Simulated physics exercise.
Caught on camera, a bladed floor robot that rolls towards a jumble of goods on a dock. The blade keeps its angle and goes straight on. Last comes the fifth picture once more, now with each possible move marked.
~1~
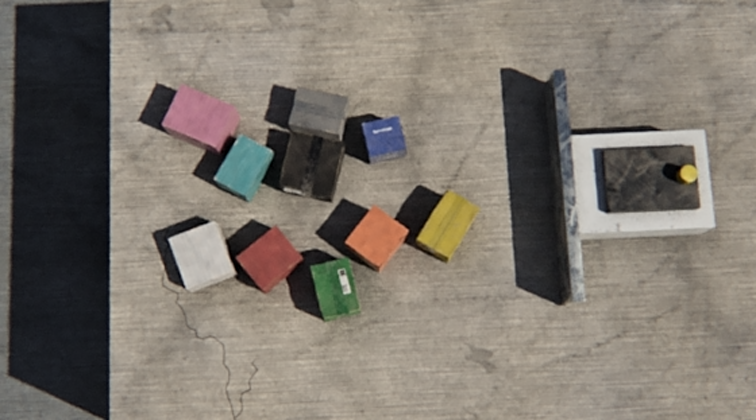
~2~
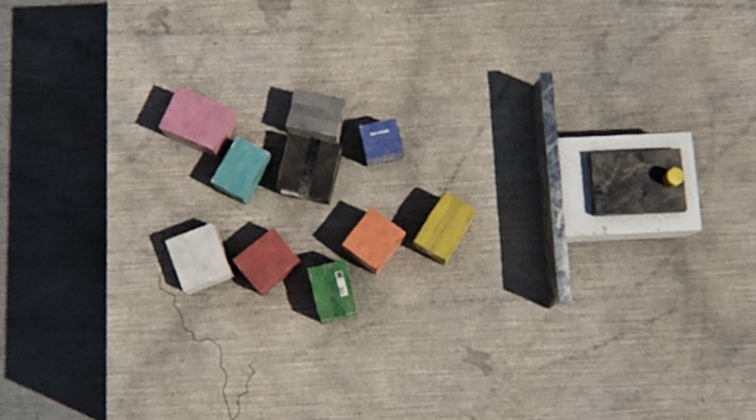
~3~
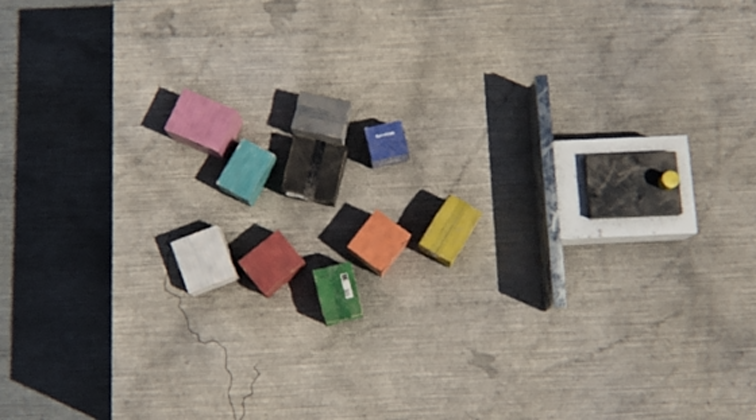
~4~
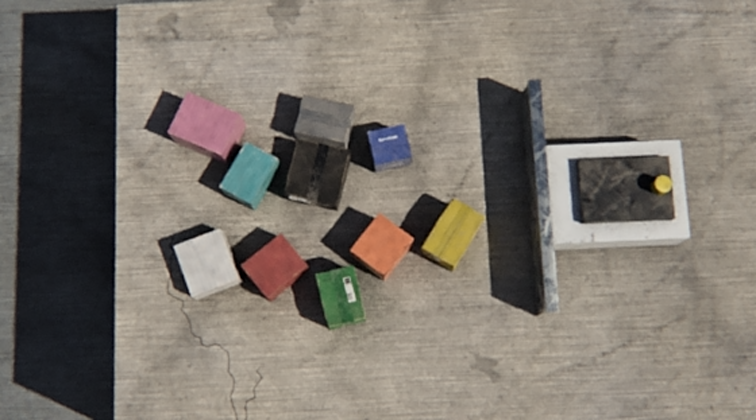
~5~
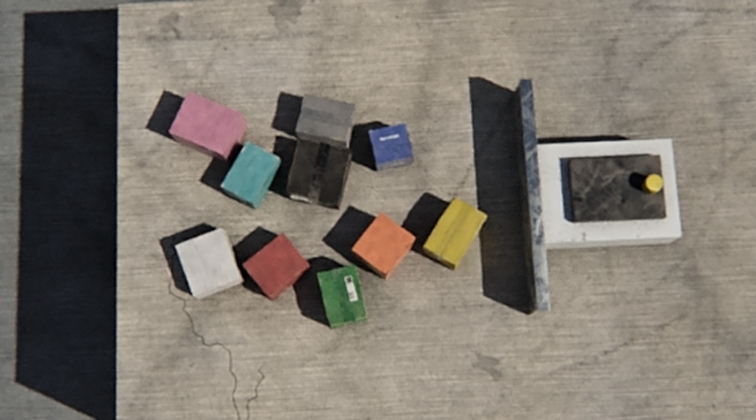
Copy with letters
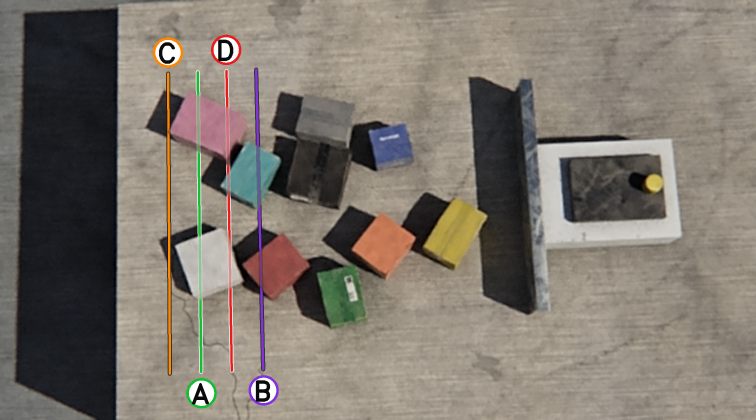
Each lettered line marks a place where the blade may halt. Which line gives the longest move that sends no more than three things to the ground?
Line A.
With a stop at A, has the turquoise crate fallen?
By then, yes.
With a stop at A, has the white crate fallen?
Yes.
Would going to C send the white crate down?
Yes.
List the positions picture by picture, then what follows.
In the first frame, turquoise crate (245, 168); orange crate (376, 239); blue box (384, 140).
In the second frame, robot (631, 182); white crate (200, 259).
In the third frame, robot (626, 185); pink crate (204, 125).
In the fourth frame, robot (618, 190); grey box (325, 123).
In the fifth frame, robot (610, 189); red crate (278, 267); turquoise crate (252, 175); orange crate (383, 246).
On the copy, A at (199, 218); B at (260, 215); C at (169, 219); D at (229, 217).
On A. First, robot (488, 194); green parcel (332, 302); blue box (383, 147).
Then, robot (365, 200); white crate (175, 268); turquoise crate (180, 202).
Finally, robot (271, 204); turquoise crate over the edge; white crate over the edge; two fallen.
By contrast, B is within the limit but short; C drops six; D is within the limit but short.
